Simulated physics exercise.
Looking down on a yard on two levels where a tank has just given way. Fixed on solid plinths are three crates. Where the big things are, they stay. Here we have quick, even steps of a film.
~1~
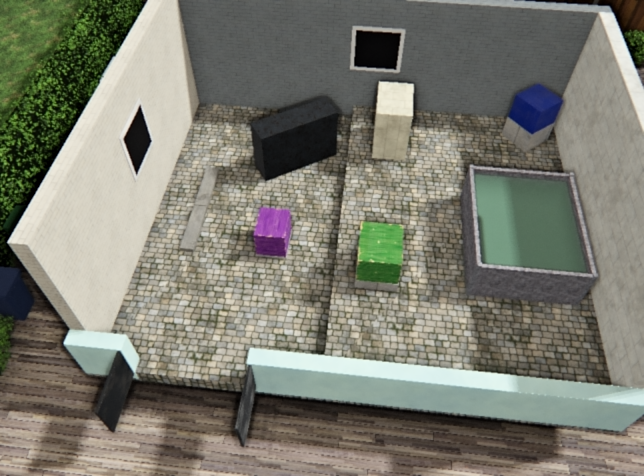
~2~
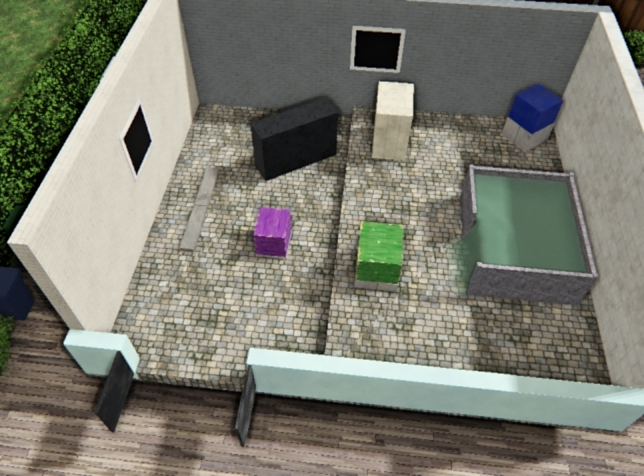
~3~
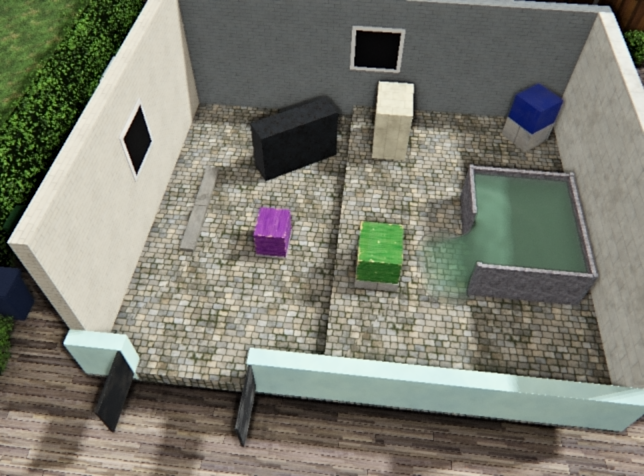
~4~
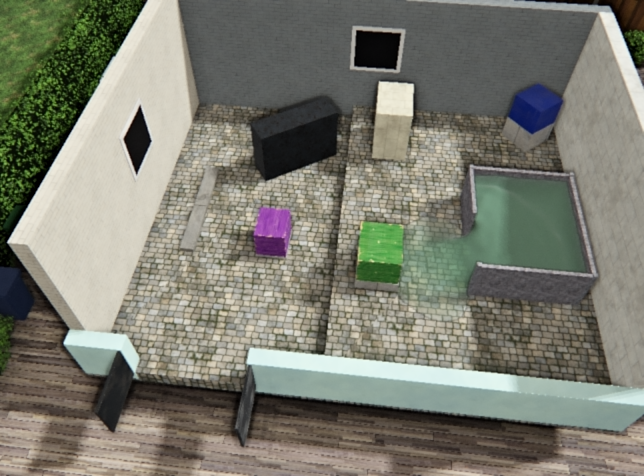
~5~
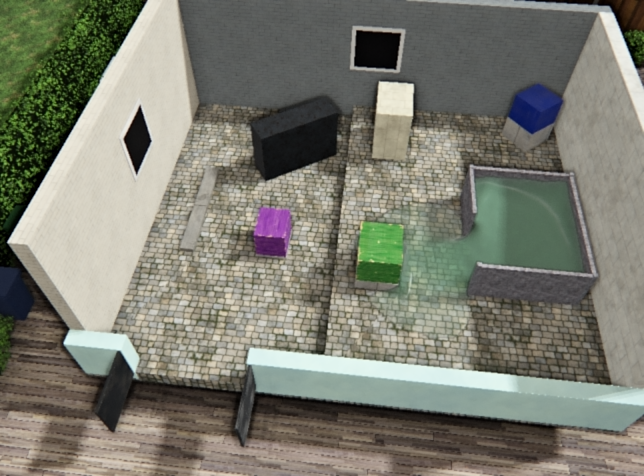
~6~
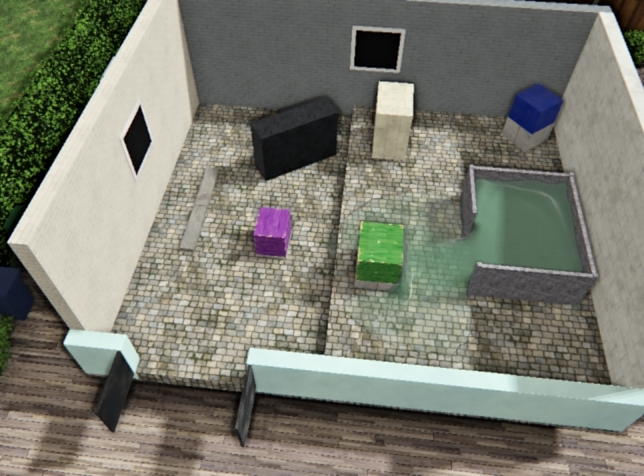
Pale green water pours through a gap in the left side of a grey-walled tank at the right of a walled, cobbled yard, seen from high above by a still camera. A green block stands left of the tank, with a purple cube, black slab, cream box and blue-topped block around the yard. The water spreads leftward in a thin sheet, reaches the green block and fans out around it.
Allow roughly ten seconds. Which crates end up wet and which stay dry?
As I see it, I expect the purple crate to get touched. I expect the blue crate to never get touched. I expect the green crate to get touched.
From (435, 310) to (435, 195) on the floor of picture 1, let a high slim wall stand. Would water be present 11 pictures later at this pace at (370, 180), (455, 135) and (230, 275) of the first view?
Outcome by spot, in order - unwatered, watered, unwatered.
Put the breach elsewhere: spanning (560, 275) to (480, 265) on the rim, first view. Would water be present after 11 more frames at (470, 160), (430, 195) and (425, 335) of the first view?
In sequence: Untouched, untouched, inundated.
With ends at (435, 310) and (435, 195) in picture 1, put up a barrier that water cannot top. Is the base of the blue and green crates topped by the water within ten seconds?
Well, the blue crate stays untouched and the green crate stays untouched then.
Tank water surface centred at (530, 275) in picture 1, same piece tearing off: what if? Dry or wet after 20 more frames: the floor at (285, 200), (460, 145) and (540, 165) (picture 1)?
First unwetted; next drenched; last unwetted.
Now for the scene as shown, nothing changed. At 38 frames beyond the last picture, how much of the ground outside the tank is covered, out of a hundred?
That should be about 85 %.
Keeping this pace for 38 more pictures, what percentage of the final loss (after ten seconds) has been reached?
I'd estimate some 35 per cent.
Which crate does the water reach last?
The one in blue.
A moment on, water covers 20 % of the floor; the purple crate water round its plinth, the blue crate not reached, the green crate water round its plinth.
Next, water covers 40 % of the floor; the purple crate water round its plinth, the blue crate not reached, the green crate water round its plinth.
Then, water covers 65 % of the floor; the purple crate water round its plinth, the blue crate not reached, the green crate water round its plinth.
Later, water covers 85 % of the floor; the purple crate water round its plinth, the blue crate water round its plinth, the green crate water round its plinth.
In the end, water covers 90 % of the floor; the purple crate was topped, the blue crate stayed above the water, the green crate was topped.
